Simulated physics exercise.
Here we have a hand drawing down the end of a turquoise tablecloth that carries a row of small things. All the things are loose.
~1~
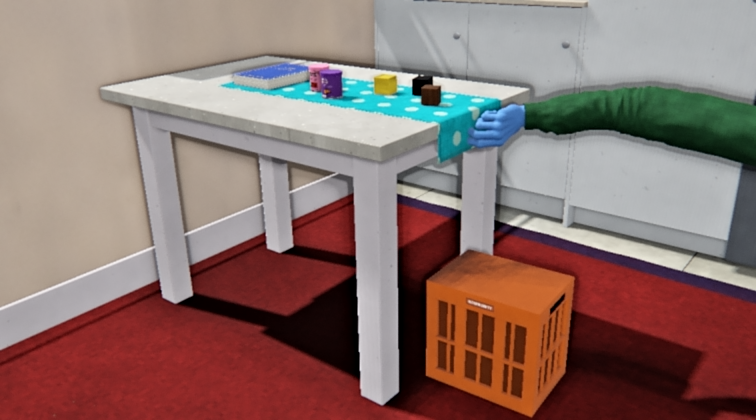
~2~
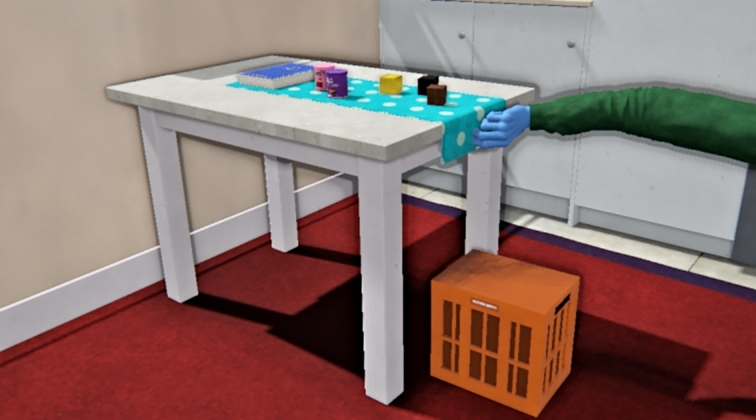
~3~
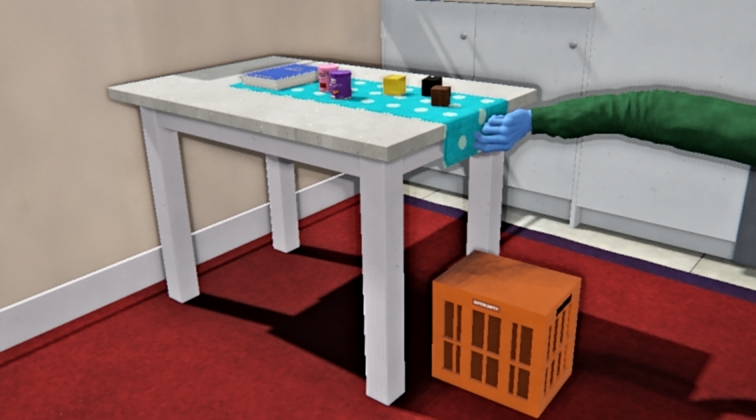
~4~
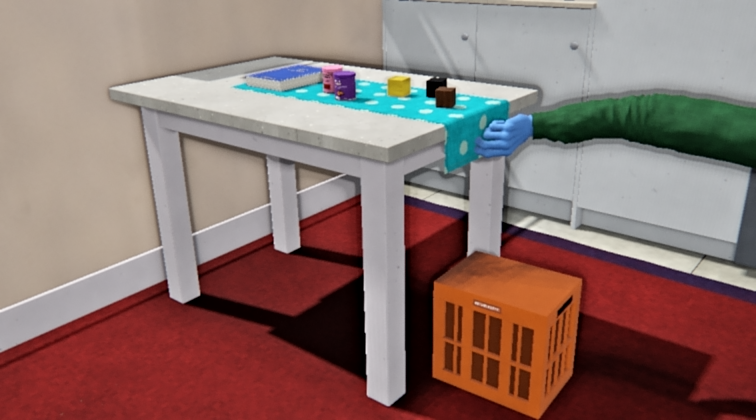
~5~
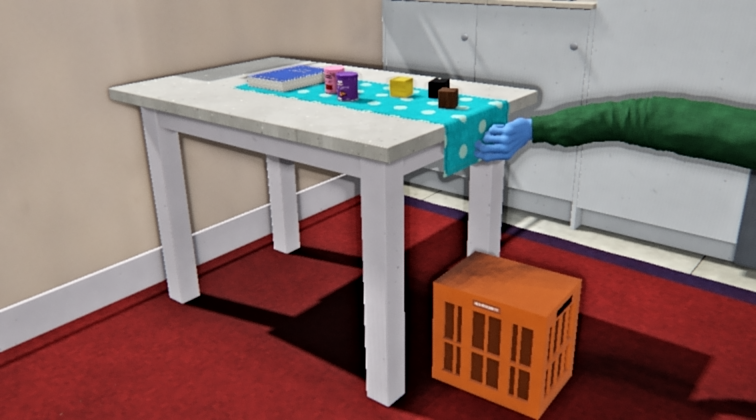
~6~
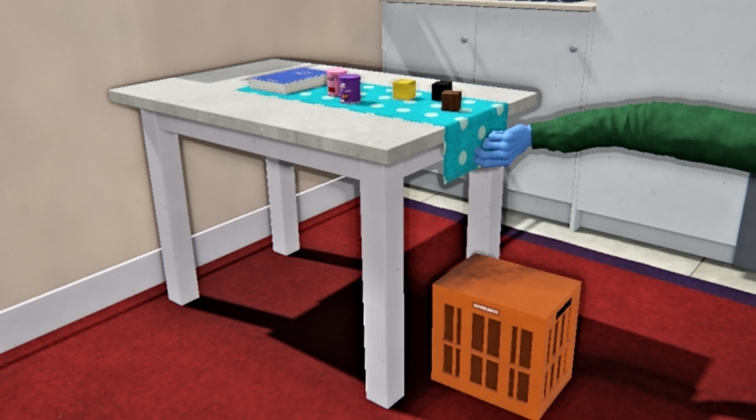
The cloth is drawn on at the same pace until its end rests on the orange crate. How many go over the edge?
It carries off three.
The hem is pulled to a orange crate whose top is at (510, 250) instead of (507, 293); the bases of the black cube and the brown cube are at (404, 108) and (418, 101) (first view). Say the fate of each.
The black cube goes over; the brown cube goes over.
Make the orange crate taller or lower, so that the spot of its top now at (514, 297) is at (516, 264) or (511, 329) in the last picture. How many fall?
In that case 2 and 4.
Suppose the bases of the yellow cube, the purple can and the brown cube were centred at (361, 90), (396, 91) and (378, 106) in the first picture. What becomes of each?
The yellow cube stays on; the purple can drops off; the brown cube is carried off.
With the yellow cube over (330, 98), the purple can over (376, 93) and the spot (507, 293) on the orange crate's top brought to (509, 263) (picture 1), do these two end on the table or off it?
The yellow cube holds on; the purple can keeps its place on top.
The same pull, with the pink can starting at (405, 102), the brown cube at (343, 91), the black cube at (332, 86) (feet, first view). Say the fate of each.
The pink can drops off; the brown cube keeps its place on top; the black cube keeps its place on top.
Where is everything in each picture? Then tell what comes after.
The first frame shows hem (437, 164); brown cube (431, 87); black cube (423, 77); yellow cube (385, 76); purple can (331, 71); pink can (319, 65); top of the crate (507, 293).
The second frame shows hem (442, 165); brown cube (437, 86).
The third frame shows hem (444, 168); black cube (432, 78).
The fourth frame shows hem (444, 174); yellow cube (399, 78); top of the crate (514, 294).
The fifth frame shows hem (444, 178); purple can (347, 74).
The sixth frame shows hem (444, 184); brown cube (452, 92); black cube (442, 83); yellow cube (404, 81); purple can (350, 76); pink can (337, 70).
Soon after, hem near (477, 232); brown cube and black cube gone.
After that, hem on the crate; brown cube, black cube and yellow cube gone.
In the end, hem on the crate; brown cube, black cube and yellow cube gone. The answer is three.
